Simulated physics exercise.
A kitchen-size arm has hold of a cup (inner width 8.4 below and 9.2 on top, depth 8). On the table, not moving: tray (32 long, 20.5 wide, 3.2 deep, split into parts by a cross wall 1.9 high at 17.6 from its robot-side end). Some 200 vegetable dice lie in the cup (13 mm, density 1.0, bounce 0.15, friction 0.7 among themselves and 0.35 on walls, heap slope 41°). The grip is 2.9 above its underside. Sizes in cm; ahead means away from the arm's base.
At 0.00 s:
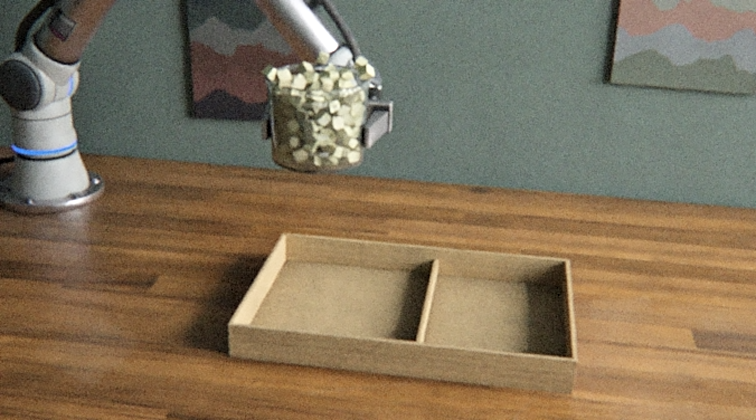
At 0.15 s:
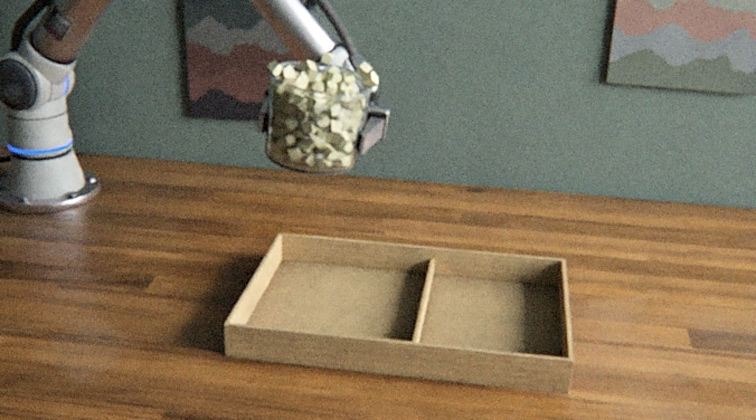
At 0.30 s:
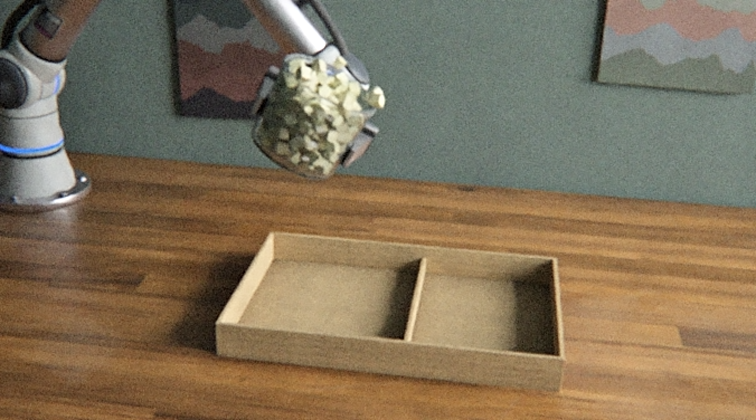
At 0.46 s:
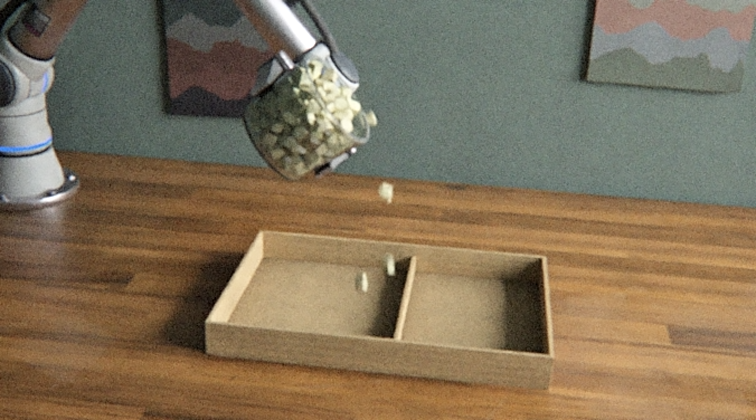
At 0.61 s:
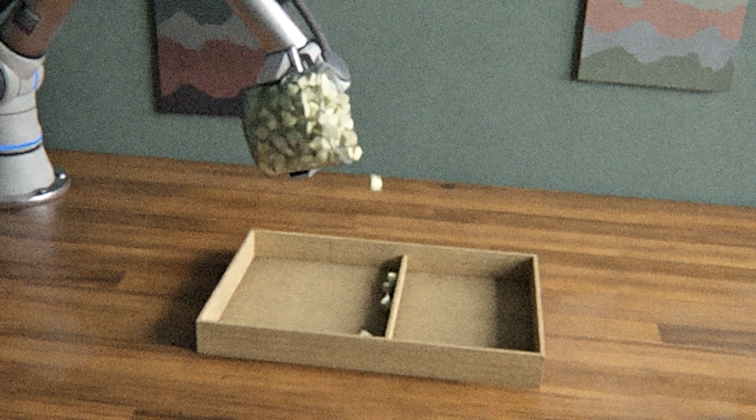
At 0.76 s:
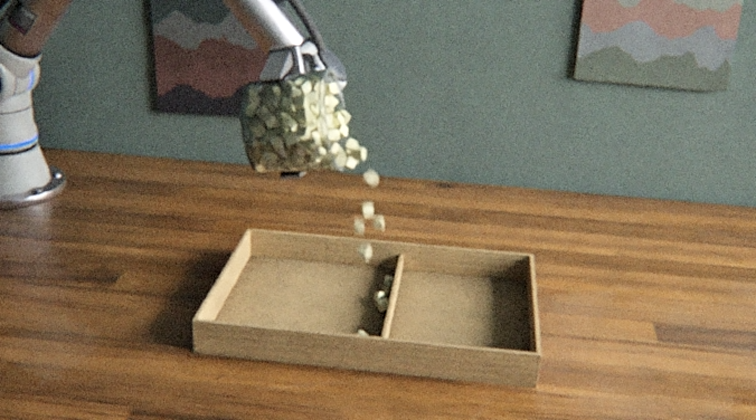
A robot arm tilting a clear cup heaped with pale vegetable dice, a few pieces dropping into a divided tray's left compartment.
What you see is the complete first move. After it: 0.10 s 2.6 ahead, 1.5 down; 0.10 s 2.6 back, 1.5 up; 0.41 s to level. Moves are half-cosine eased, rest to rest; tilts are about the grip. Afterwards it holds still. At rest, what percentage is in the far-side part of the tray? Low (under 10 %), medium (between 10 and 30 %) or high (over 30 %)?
Answer: Medium; between 10 and 30 % of the vegetable dice finish in the far-side part of the tray.
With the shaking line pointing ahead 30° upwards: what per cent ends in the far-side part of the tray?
About 40 per cent.
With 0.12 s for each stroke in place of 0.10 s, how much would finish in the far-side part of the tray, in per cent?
It would be near 15 per cent.
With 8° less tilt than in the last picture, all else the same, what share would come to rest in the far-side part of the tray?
It would be near 10 per cent.
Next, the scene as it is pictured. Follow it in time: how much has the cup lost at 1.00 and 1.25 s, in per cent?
In turn: 30, 35.
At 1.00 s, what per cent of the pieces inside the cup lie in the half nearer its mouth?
Some 45 per cent.
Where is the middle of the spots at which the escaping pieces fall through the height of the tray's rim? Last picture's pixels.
Near (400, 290).
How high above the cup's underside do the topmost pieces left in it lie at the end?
About 8.0 cm.
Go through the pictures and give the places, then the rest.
The cup middle at (318, 120), level; upper third of the load around (316, 93), from x 270 to 365, top at y 60; 200 in the cup, in the first frame.
The cup middle at (316, 119), tilted 8° forward; upper third of the load around (317, 91), from x 275 to 370, top at y 60, in the second frame.
The cup middle at (311, 120), tilted 27° forward; upper third of the load around (310, 93), from x 265 to 375, top at y 65; 198 in the cup, 2 in flight or on a rim, in the third frame.
The cup middle at (304, 121), tilted 52° forward; upper third of the load around (306, 96), from x 255 to 390, top at y 65; 196 in the cup, 2 in the robot-side part, 2 in flight or on a rim, in the fourth frame.
The cup middle at (297, 123), tilted 71° forward; upper third of the load around (297, 101), from x 255 to 395, top at y 80; 195 in the cup, 4 in the robot-side part, 1 in flight or on a rim, in the fifth frame.
The cup middle at (294, 124), tilted 79° forward; upper third of the load around (295, 103), from x 250 to 390, top at y 85; 190 in the cup, 6 in the robot-side part, 4 in flight or on a rim, in the sixth frame.
After 1.00 s, tilted 77° forward, highest piece 23 above the table; 139 in the cup, 13 in the robot-side part, 13 in the far-side part, 35 in flight or on a rim.
After 1.25 s, tilted 16° forward, highest piece 24 above the table; 133 in the cup, 38 in the far-side part, 26 in the robot-side part, 3 in flight or on a rim.
After 1.57 s, level, highest piece 25 above the table; 133 in the cup, 41 in the far-side part, 26 in the robot-side part.
After 2.62 s, level, highest piece 25 above the table; 133 in the cup, 41 in the far-side part, 26 in the robot-side part.
In the end, 133 in the cup, 41 in the far-side part, 26 in the robot-side part. That is 20 % in the far-side part of the tray.
